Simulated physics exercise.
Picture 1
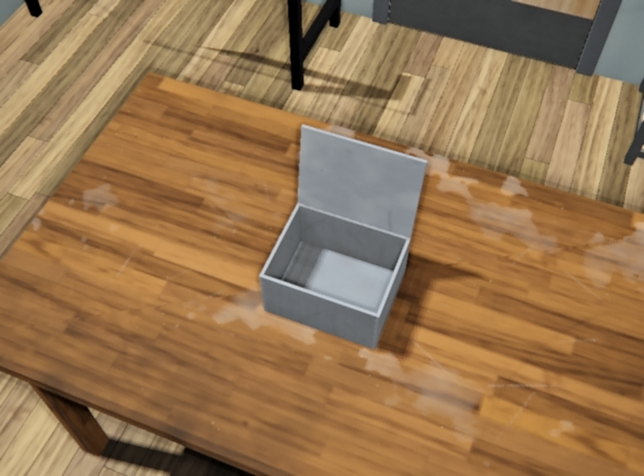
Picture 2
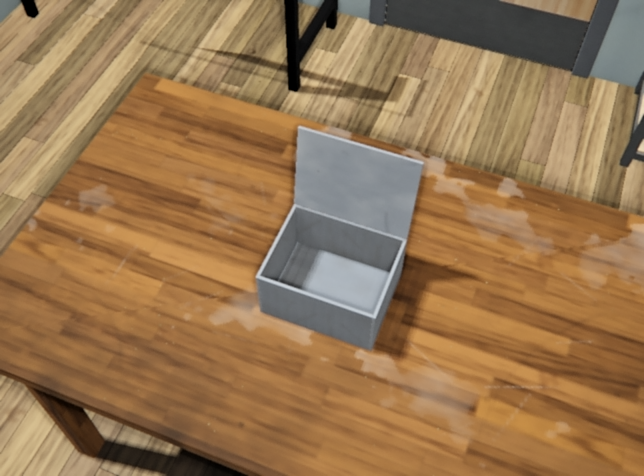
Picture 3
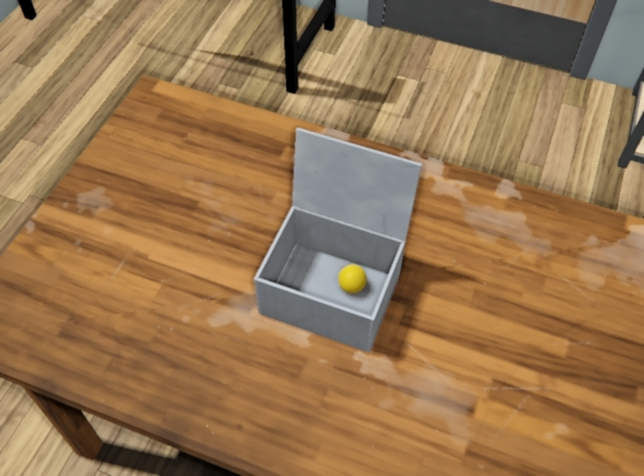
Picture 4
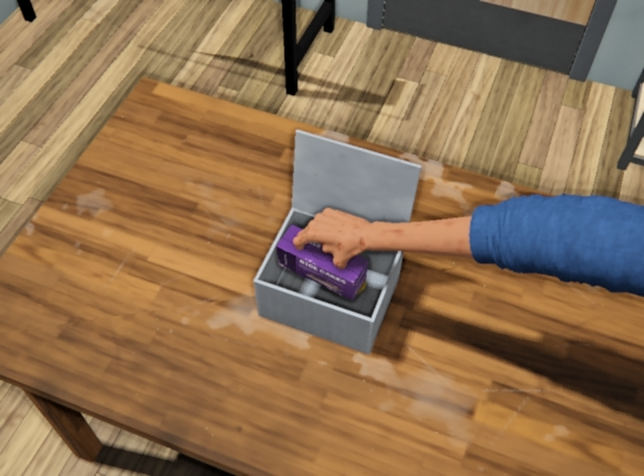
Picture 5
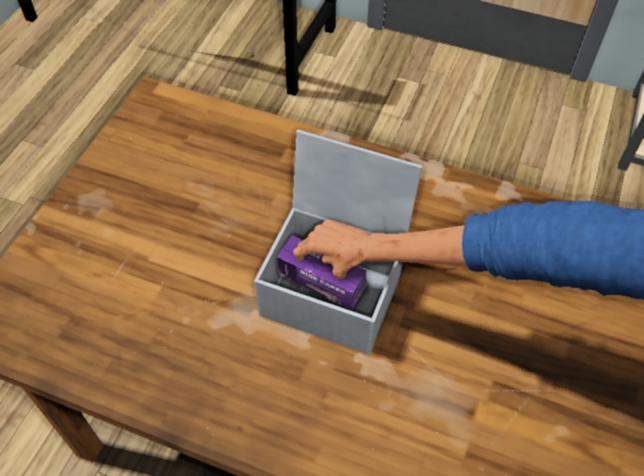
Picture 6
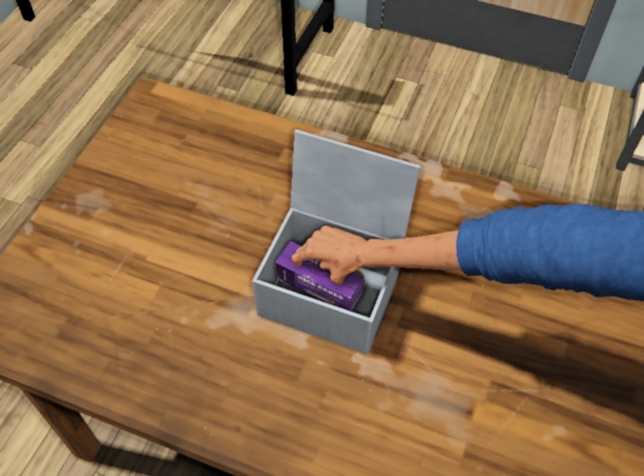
On a wooden table, an open gray box stood empty, then a yellow lemon appeared inside it. Later, a hand in a blue sleeve lowered a purple carton a little way into the box.
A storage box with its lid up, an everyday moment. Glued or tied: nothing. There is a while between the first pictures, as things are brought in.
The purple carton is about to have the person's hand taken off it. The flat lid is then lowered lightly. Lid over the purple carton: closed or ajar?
Closed.
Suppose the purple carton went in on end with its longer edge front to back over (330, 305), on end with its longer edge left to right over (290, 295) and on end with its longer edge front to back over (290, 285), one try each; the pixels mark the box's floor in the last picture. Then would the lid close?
In the first case the lid comes down fully; in the second it stays propped open; in the third it stays propped open.
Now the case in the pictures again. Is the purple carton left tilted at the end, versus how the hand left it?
Looking at the last picture, it is left as set.
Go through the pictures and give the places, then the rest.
In the first picture, the last thing is not in view yet.
In the second picture, the last thing is not in view yet.
In the third picture, the last thing is not in view yet; yellow lemon (352, 279).
In the fourth picture, still above its spot; purple carton (322, 262).
In the fifth picture, still above its spot; purple carton (322, 272).
In the sixth picture, in place under the hand; purple carton (320, 278).
Then, 1.30 s past the last view, lid 81° above the rim; purple carton displaced a little near (320, 294).
Then, 1.80 s past the last view, lid 32° above the rim; purple carton displaced a little near (320, 294).
Finally, lid shut; moved from the start, purple carton; yellow lemon still in place. Final places as the last picture's camera would see them, purple carton near (320, 294).
